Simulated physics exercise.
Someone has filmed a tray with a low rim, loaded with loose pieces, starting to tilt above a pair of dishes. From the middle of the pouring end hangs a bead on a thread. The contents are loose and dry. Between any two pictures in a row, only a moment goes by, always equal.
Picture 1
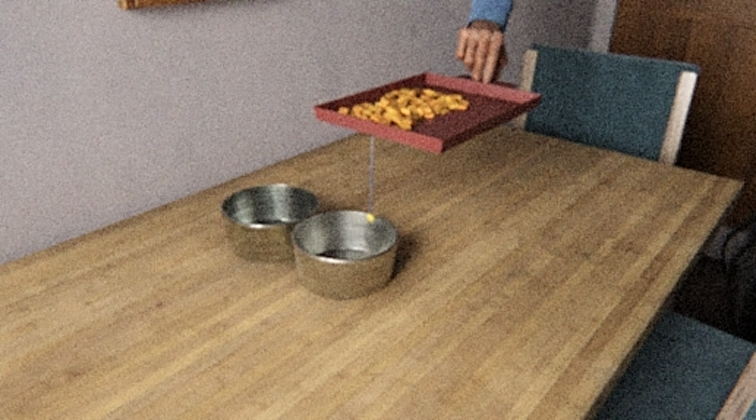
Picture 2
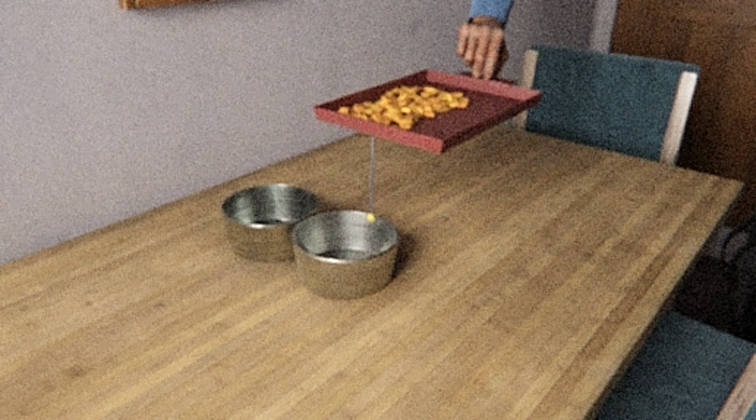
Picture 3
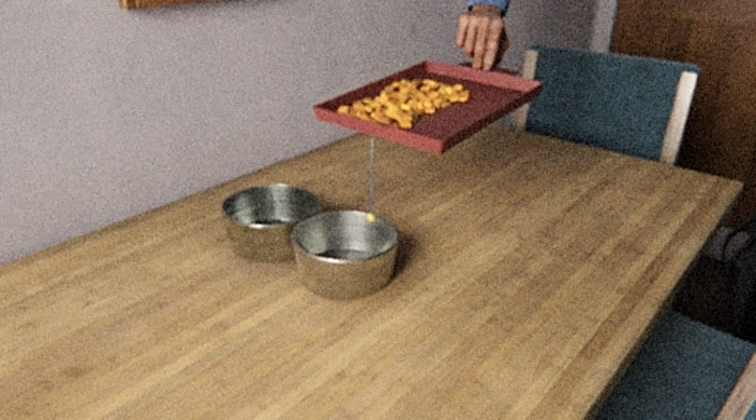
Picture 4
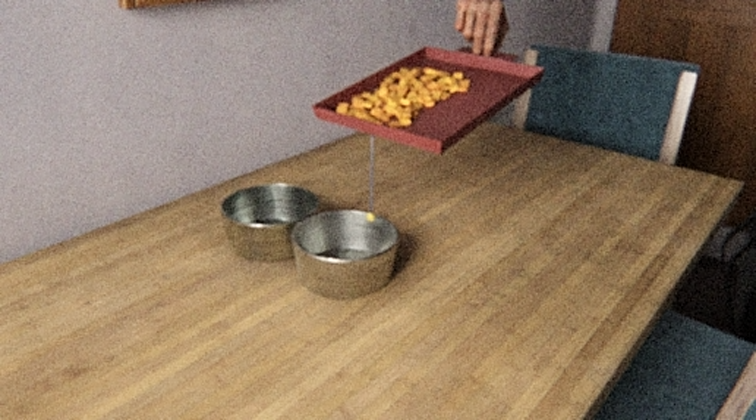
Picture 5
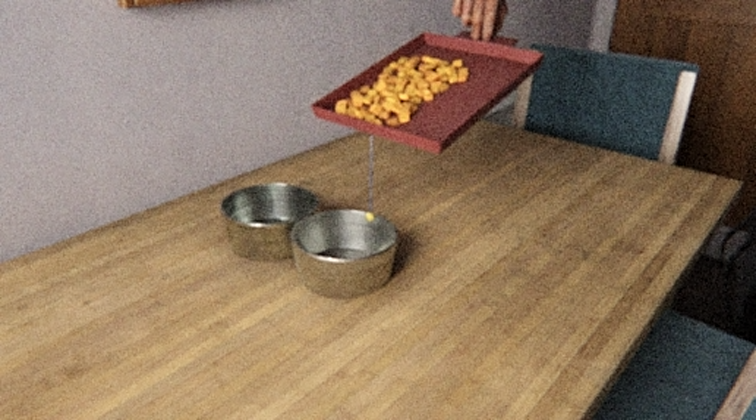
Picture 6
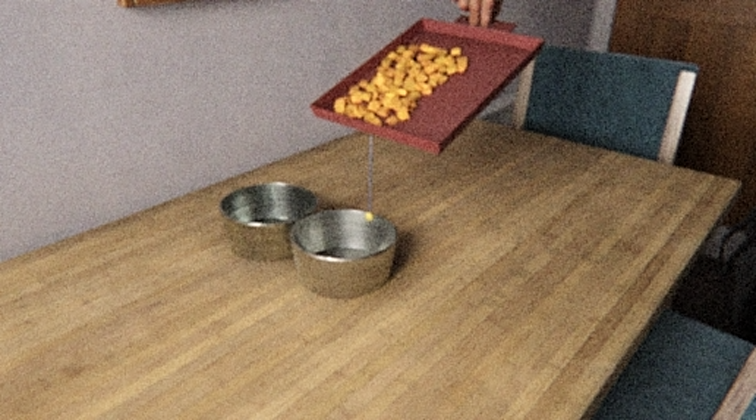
A red low-rimmed tray of small golden-yellow crackers tilts slowly above a wooden table, seen from slightly above by a still camera. A hand at its far side raises that edge steadily, from nearly level to a clear slope, while the near end stays in place and the crackers remain bunched. Below, a small yellow bead hangs on a thread by two round metal dishes, with blue-green chairs at right.
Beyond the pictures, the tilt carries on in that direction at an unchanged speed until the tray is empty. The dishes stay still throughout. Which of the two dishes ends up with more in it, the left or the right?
The right one.
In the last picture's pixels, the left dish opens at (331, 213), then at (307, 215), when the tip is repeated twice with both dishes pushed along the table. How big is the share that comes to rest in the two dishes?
First some 60, then 90 per cent.
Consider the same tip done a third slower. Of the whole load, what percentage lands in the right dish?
Estimated share: Some 70%.
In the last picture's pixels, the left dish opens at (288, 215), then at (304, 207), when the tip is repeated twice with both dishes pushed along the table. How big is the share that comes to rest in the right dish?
About 70 per cent first, then about 50 per cent.
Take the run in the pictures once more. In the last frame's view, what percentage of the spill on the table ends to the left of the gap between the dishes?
Around 30 per cent, give or take.
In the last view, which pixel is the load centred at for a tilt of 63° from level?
Look close to (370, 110) in the last picture.
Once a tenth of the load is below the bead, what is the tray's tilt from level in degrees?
A tilt of roughly 80°.
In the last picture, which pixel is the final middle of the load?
About (335, 277).
Soon after the last picture, tray tipped steeply; nearly all on the tray; a stray few in the air.
A little later, tray tipped past a quarter turn; most on the tray; a small part in the right dish; a stray few outside both.
Later still, tray tipped past a quarter turn; about two thirds in the right dish; a stray few in the left dish; about a third outside both.
At rest, tray tipped past a quarter turn; about two thirds in the right dish; a stray few in the left dish; about a third outside both.
